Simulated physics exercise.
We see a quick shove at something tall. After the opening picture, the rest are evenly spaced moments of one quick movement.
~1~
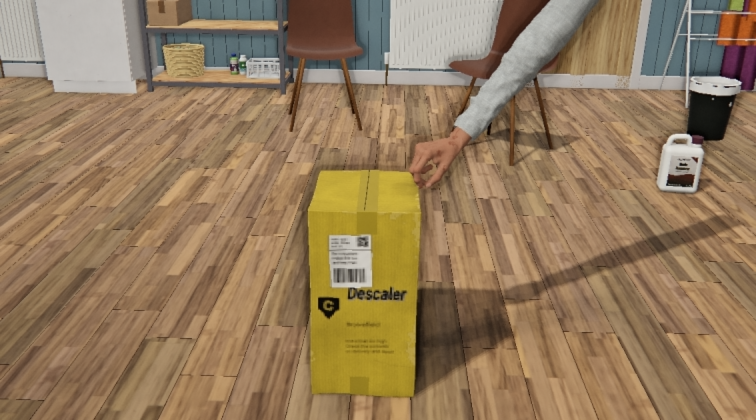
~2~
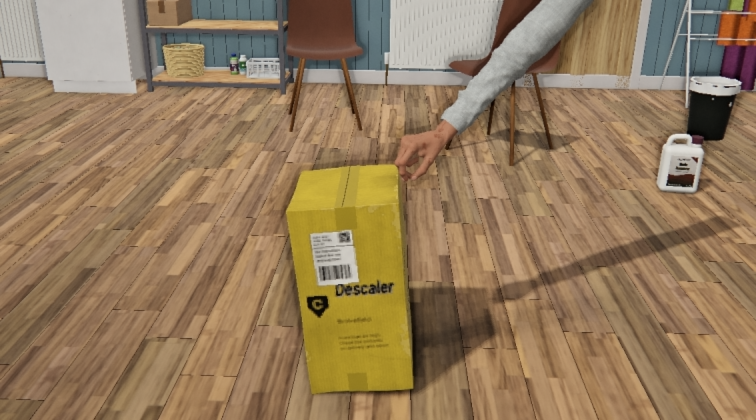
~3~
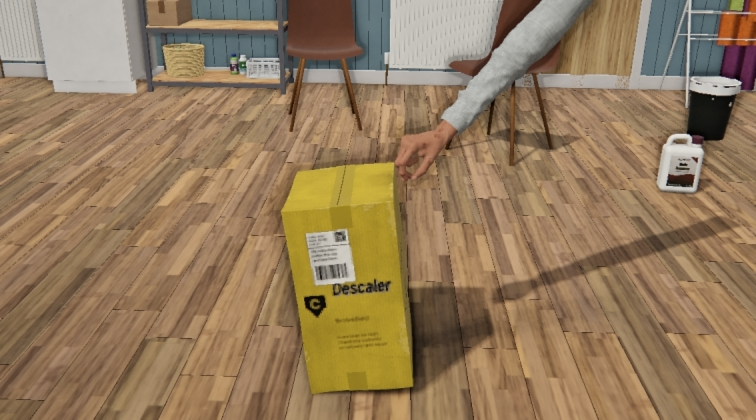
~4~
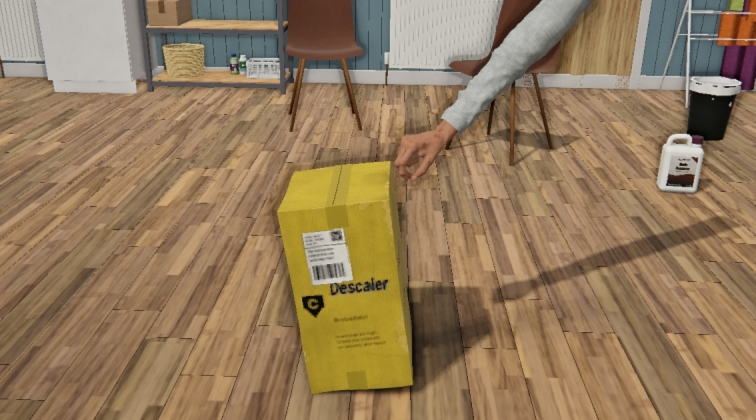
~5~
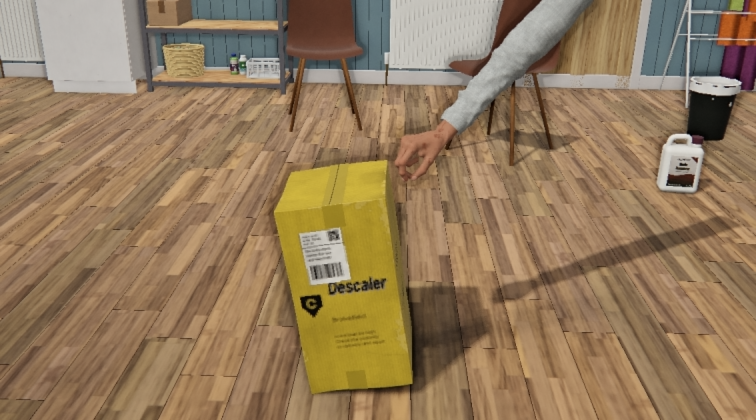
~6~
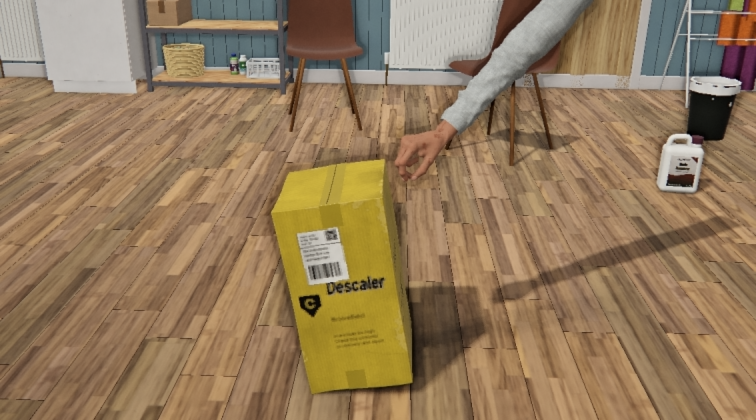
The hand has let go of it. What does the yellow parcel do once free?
In the end the yellow parcel settles on its feet.
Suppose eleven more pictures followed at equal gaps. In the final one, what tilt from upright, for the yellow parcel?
Roughly 6°.
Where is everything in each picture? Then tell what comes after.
In the first picture, yellow parcel (366, 281) upright.
In the second picture, yellow parcel (356, 277) 6° off upright.
In the third picture, yellow parcel (354, 276) 7° off upright.
In the fourth picture, yellow parcel (352, 276) 8° off upright.
In the fifth picture, yellow parcel (351, 275) 9° off upright.
In the sixth picture, yellow parcel (349, 275) 10° off upright.
Then, 0.26 s later than the last frame, yellow parcel upright near (363, 280).
When it is over, the yellow parcel rocks back upright, near (366, 281).
